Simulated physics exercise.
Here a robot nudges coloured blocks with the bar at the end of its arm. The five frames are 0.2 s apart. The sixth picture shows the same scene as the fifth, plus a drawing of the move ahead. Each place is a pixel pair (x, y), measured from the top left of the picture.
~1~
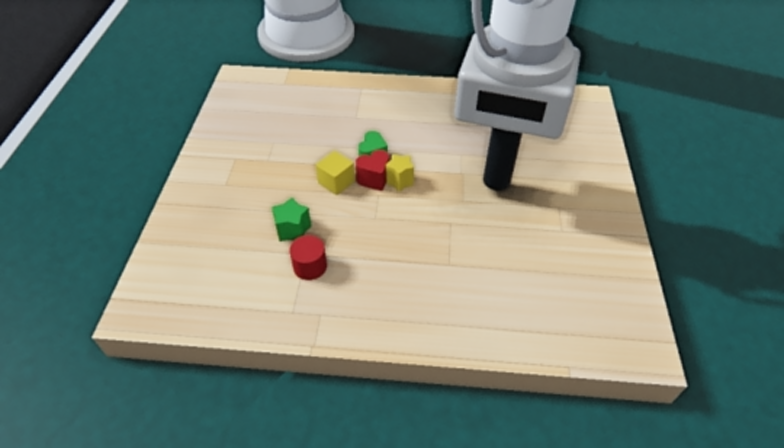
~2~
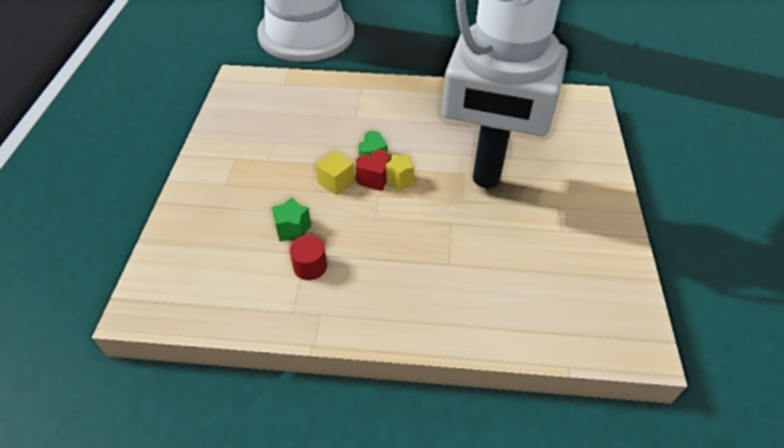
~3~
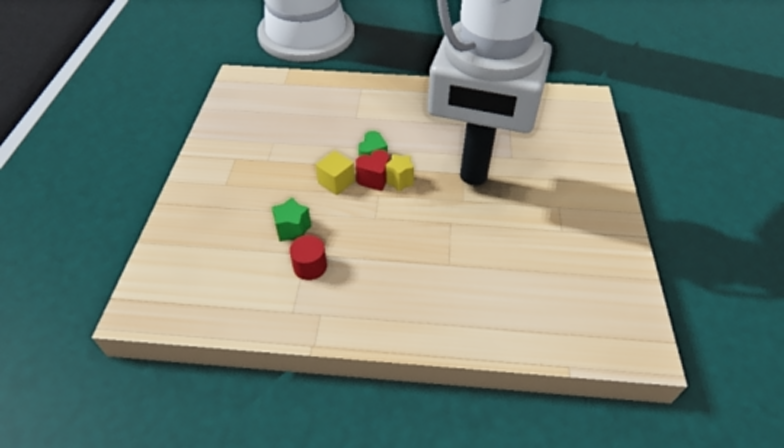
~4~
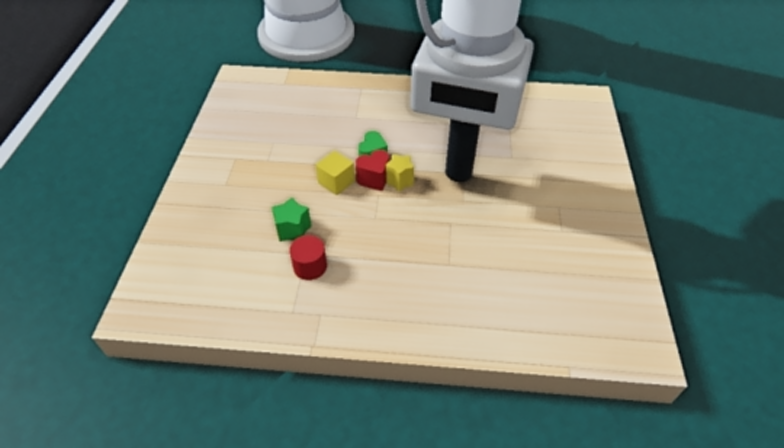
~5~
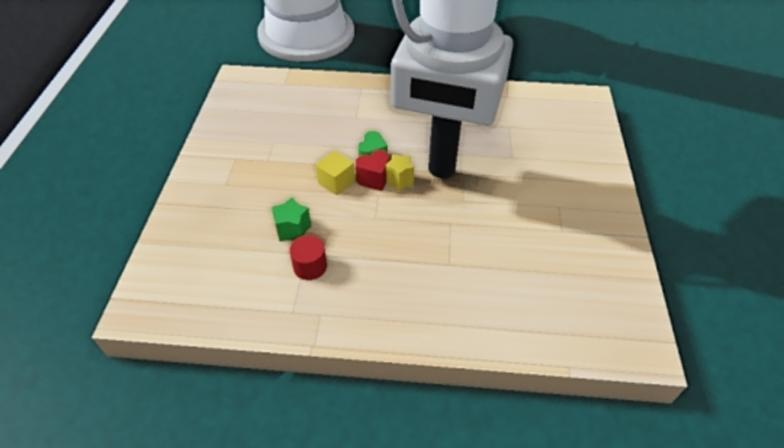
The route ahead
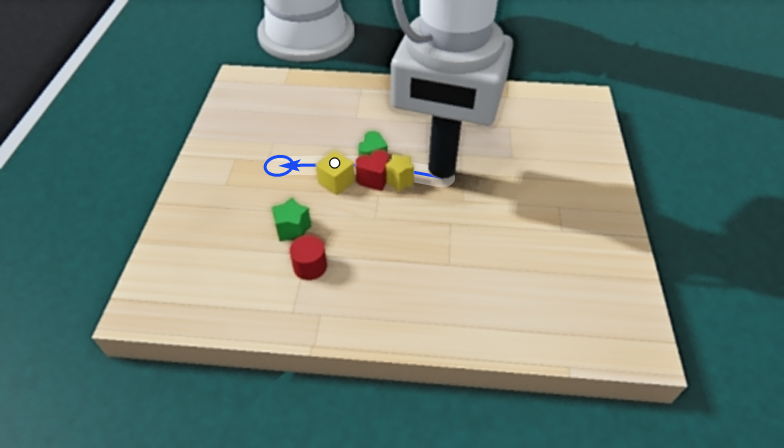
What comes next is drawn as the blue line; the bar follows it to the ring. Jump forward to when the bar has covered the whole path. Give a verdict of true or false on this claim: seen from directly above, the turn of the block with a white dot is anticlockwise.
The statement is false.
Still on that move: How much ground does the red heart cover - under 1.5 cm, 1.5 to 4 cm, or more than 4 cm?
Moves over 4 cm.
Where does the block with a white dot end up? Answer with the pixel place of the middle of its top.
My estimate: (314, 169).
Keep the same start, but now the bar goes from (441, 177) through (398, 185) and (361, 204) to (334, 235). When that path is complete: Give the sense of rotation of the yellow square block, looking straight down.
It twists against the clock when seen from above.
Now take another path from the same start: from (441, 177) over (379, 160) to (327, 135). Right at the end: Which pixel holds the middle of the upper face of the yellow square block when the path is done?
Final place: (317, 168).
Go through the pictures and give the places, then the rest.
The first picture shows bar's lower end (497, 181); yellow square block (335, 163); green heart (372, 141); red heart (374, 161); yellow star-shaped block (401, 163).
The second picture shows bar (486, 179); blocks still.
The third picture shows bar (474, 176); blocks still.
The fourth picture shows bar (459, 173); blocks still.
The fifth picture shows bar (442, 169); yellow square block (335, 163); green heart (372, 141); red heart (374, 161); yellow star-shaped block (401, 163).
Drawn move, from (441, 177) by way of (360, 166) to (279, 166); the dot is on the yellow square block.
What follows on the original path. One third of the way, bar (387, 160); yellow square block (317, 168), turned 55° clockwise; green heart (362, 138); red heart (348, 170), turned 35° anticlockwise; yellow star-shaped block (372, 163), turned 40° anticlockwise.
Two thirds of the way, bar (332, 157); yellow square block (314, 169), turned 65° clockwise; green heart (341, 128), turned 25° clockwise; red heart (338, 180), turned 50° anticlockwise; yellow star-shaped block (358, 164), turned 85° anticlockwise.
At the end, bar (277, 158); yellow square block (314, 169), turned 65° clockwise; green heart (341, 128), turned 25° clockwise; red heart (338, 180), turned 50° anticlockwise; yellow star-shaped block (358, 164), turned 85° anticlockwise.
